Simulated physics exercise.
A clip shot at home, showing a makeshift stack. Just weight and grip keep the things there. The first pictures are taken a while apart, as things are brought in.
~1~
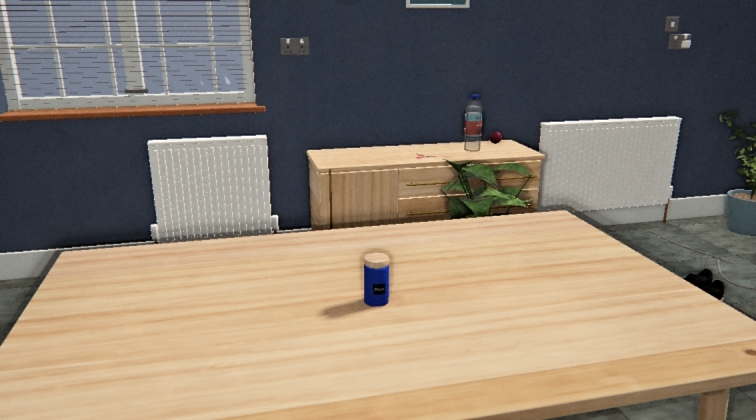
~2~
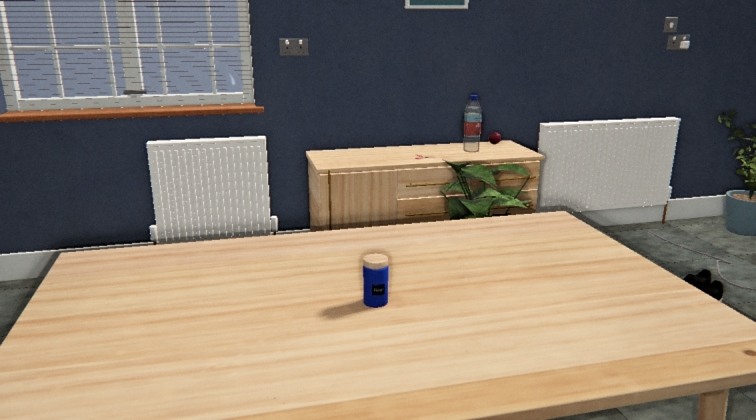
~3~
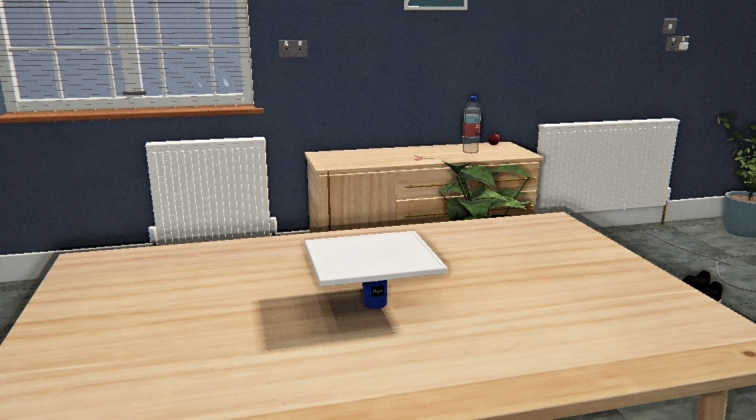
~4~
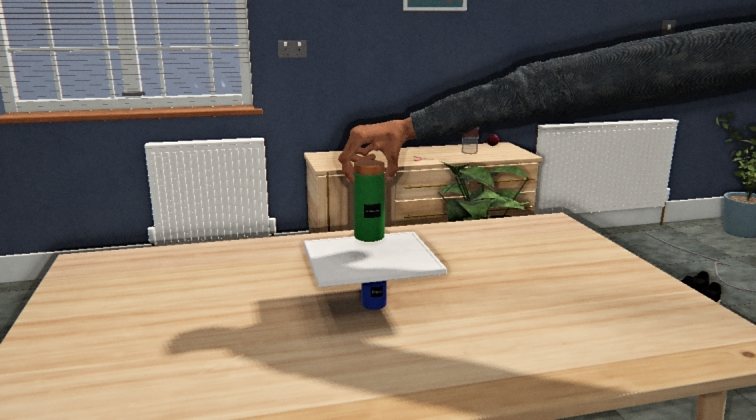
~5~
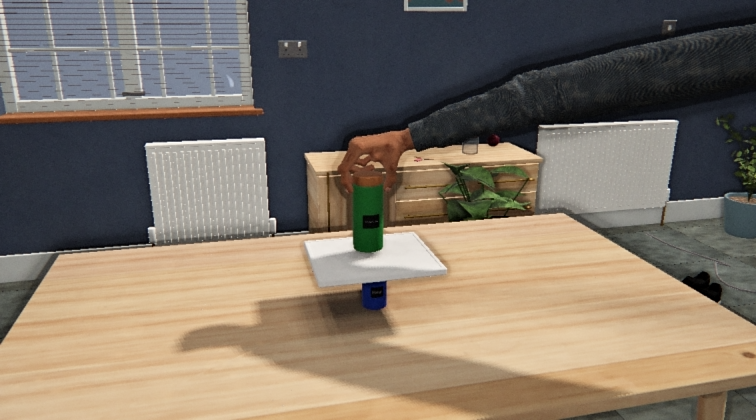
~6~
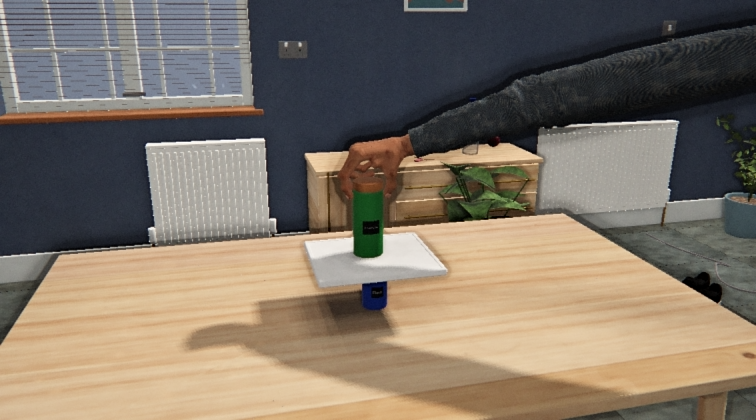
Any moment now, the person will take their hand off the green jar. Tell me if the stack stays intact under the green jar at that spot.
Yes, it stays intact.
Then, 0.20 s on from there, no change.
Then, 0.50 s on from there, green jar resting near (368, 218).
In the end, all 3 unmoved. At the end, from the last picture's camera, green jar near (368, 218). The stack holds.
